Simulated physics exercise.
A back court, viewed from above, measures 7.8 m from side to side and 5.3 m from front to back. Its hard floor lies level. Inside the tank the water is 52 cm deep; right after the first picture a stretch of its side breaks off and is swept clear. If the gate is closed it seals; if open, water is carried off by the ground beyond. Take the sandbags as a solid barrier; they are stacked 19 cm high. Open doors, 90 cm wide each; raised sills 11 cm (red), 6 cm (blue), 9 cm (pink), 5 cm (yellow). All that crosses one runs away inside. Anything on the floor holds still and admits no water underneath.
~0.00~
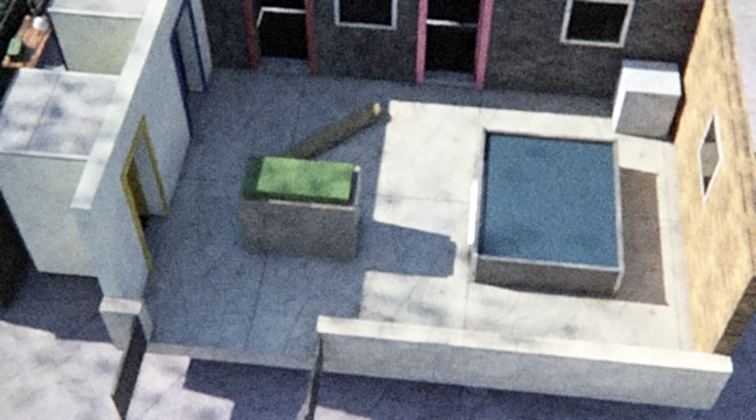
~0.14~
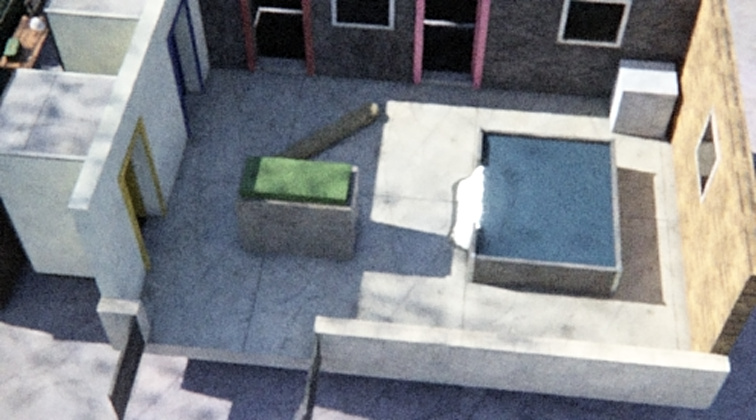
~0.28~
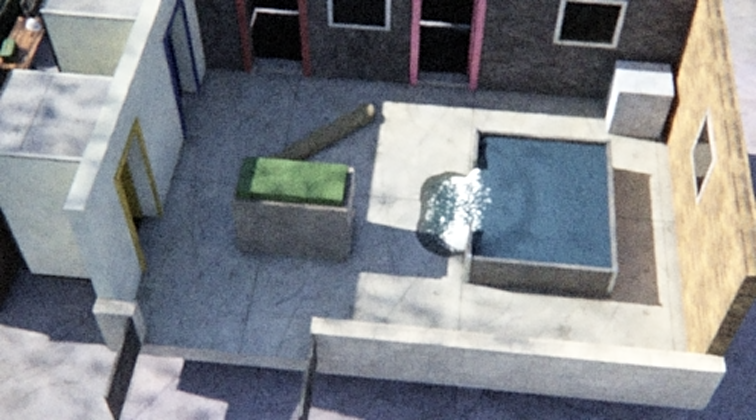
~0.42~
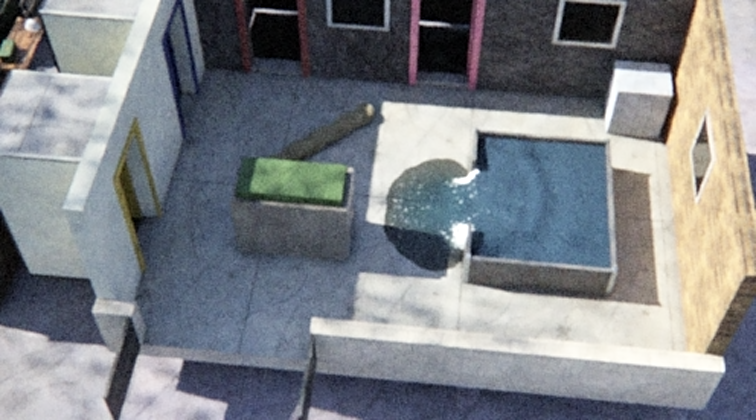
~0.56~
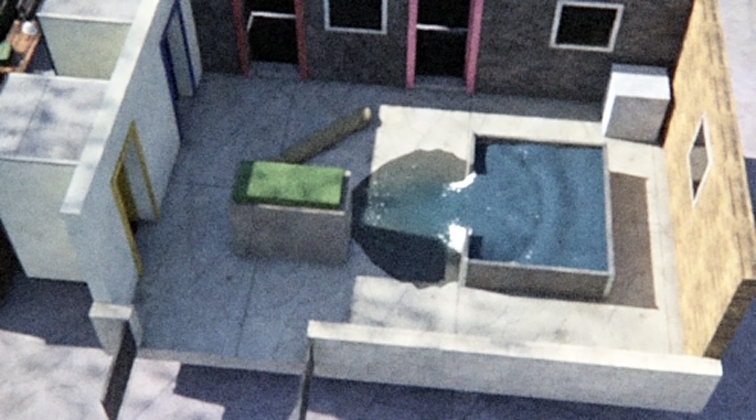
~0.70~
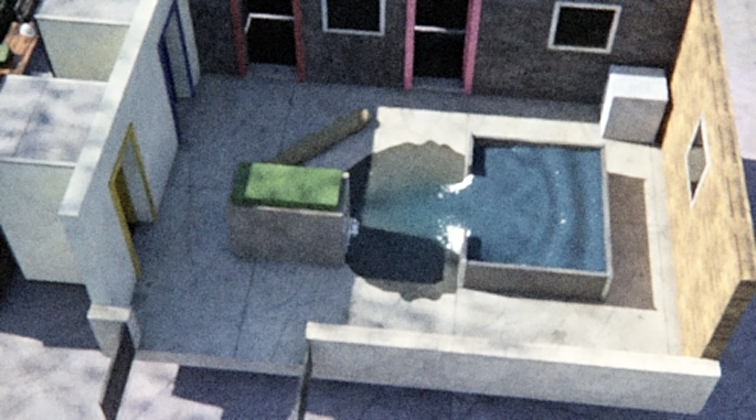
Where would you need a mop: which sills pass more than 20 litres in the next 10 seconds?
In order: Watch the red door: It will not outstrip the limit; watch the blue door: It will not outstrip the limit; watch the pink door: It will not outstrip the limit; watch the yellow door: It will outstrip the limit.
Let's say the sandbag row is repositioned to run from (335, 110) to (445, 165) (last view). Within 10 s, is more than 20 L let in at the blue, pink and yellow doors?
Moved that way: Blue breaches it, pink holds, yellow holds.
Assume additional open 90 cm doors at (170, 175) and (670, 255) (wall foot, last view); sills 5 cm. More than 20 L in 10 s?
Door 1: Limit broken; door 2: Limit not reached.
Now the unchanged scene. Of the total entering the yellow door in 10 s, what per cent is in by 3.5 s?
It comes to about 45 per cent.
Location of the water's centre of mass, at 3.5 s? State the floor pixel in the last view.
Its balance point sits around (423, 221).
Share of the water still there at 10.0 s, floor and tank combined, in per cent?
84 %.
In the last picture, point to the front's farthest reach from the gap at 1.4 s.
Location: Approx. (184, 206) in the last view.
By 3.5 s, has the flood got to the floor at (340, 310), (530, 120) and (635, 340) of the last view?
First spot submerged, second not yet wet, third not yet wet.
After 1.4 s water covers 20 % of the floor and is deepest (33 cm) near (356, 230); red door not reached, blue door not reached, pink door not reached, yellow door not reached.
After 2.2 s water covers 35 % of the floor and is deepest (29 cm) near (356, 230); red door not reached, blue door not reached, pink door not reached, yellow door 8 cm at the sill, 0 L in.
After 3.5 s water covers 50 % of the floor and is deepest (24 cm) near (283, 179); red door not reached, blue door 3 cm at the sill, 0 L in, pink door 7 cm at the sill, 0 L in, yellow door 10 cm at the sill, 18 L in.
After 6.0 s water covers 80 % of the floor and is deepest (16 cm) near (309, 163); red door 5 cm at the sill, 0 L in, blue door 2 cm at the sill, 0 L in, pink door 11 cm at the sill, 2 L in, yellow door 6 cm at the sill, 35 L in.
After 10.0 s water covers 95 % of the floor and is deepest (10 cm) near (164, 195); red door 6 cm at the sill, 0 L in, blue door 4 cm at the sill, 0 L in, pink door 8 cm at the sill, 8 L in, yellow door 4 cm at the sill, 40 L in.
